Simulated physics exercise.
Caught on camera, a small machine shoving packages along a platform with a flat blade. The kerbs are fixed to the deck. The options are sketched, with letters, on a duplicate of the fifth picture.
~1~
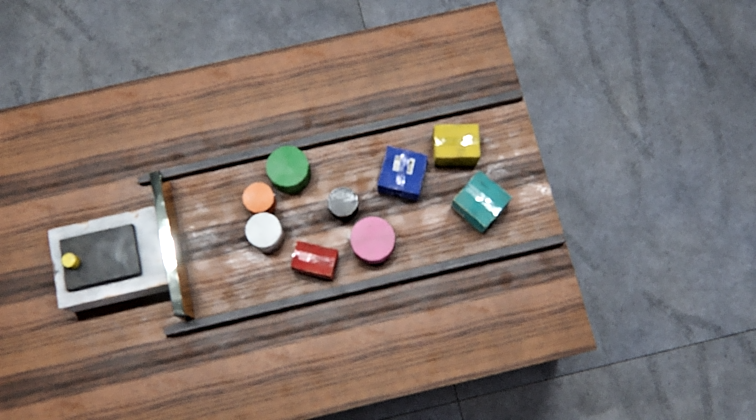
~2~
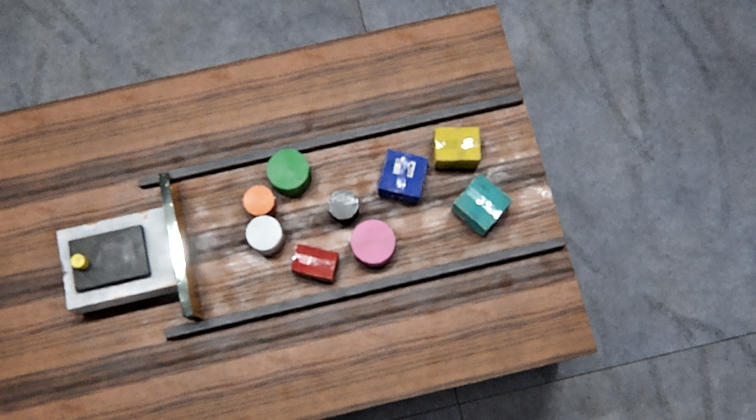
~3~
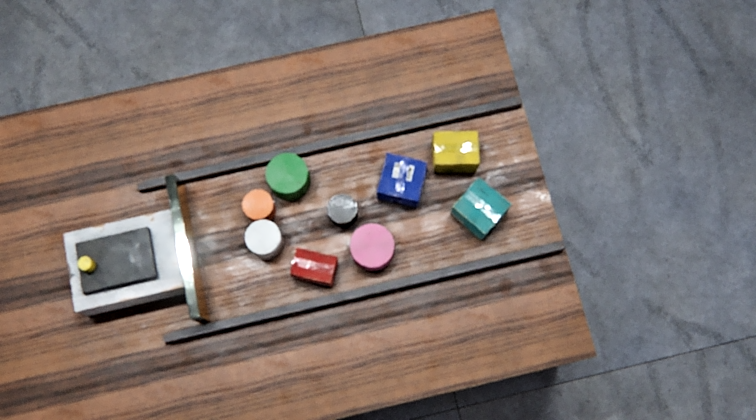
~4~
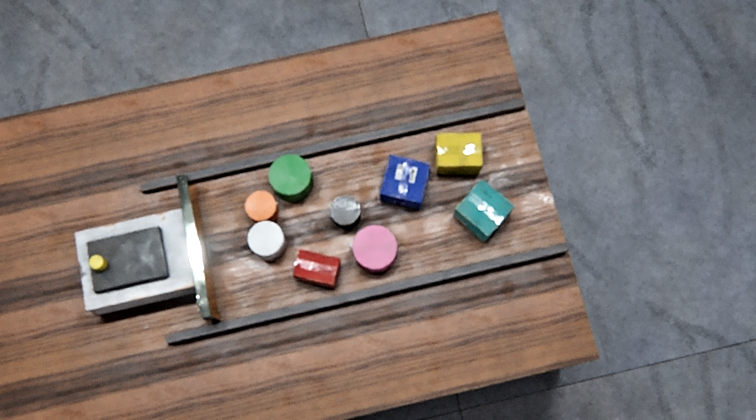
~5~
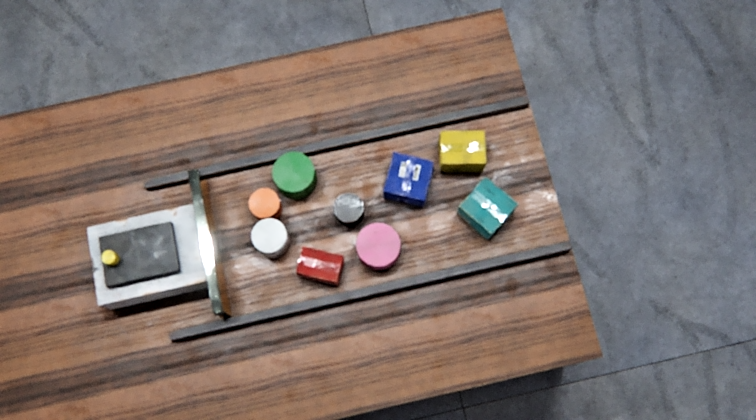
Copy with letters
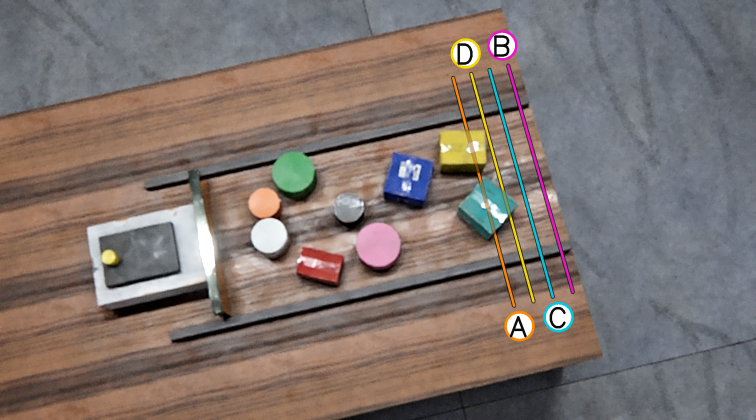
A small machine with a flat blade inching right along a wooden platform toward colourful canisters and parcels, which stay in place.
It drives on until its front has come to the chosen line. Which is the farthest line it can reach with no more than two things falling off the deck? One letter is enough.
Line A.
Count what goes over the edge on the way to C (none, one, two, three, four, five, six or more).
Five.
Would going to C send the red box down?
No.
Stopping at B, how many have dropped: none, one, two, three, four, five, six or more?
In all, six or more.
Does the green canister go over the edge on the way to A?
No.
On the marked copy, A at (482, 188); B at (539, 175); C at (520, 179); D at (501, 184).
Taking A. A third of the way, robot (247, 230); green canister (325, 167); red box (344, 262).
Two thirds of the way, robot (347, 208); yellow parcel (503, 148); turquoise parcel (509, 197).
When it is over, robot (424, 190); yellow parcel over the edge; turquoise parcel over the edge; two fallen.
As for the rest, B drops nine; C drops five; D drops four.
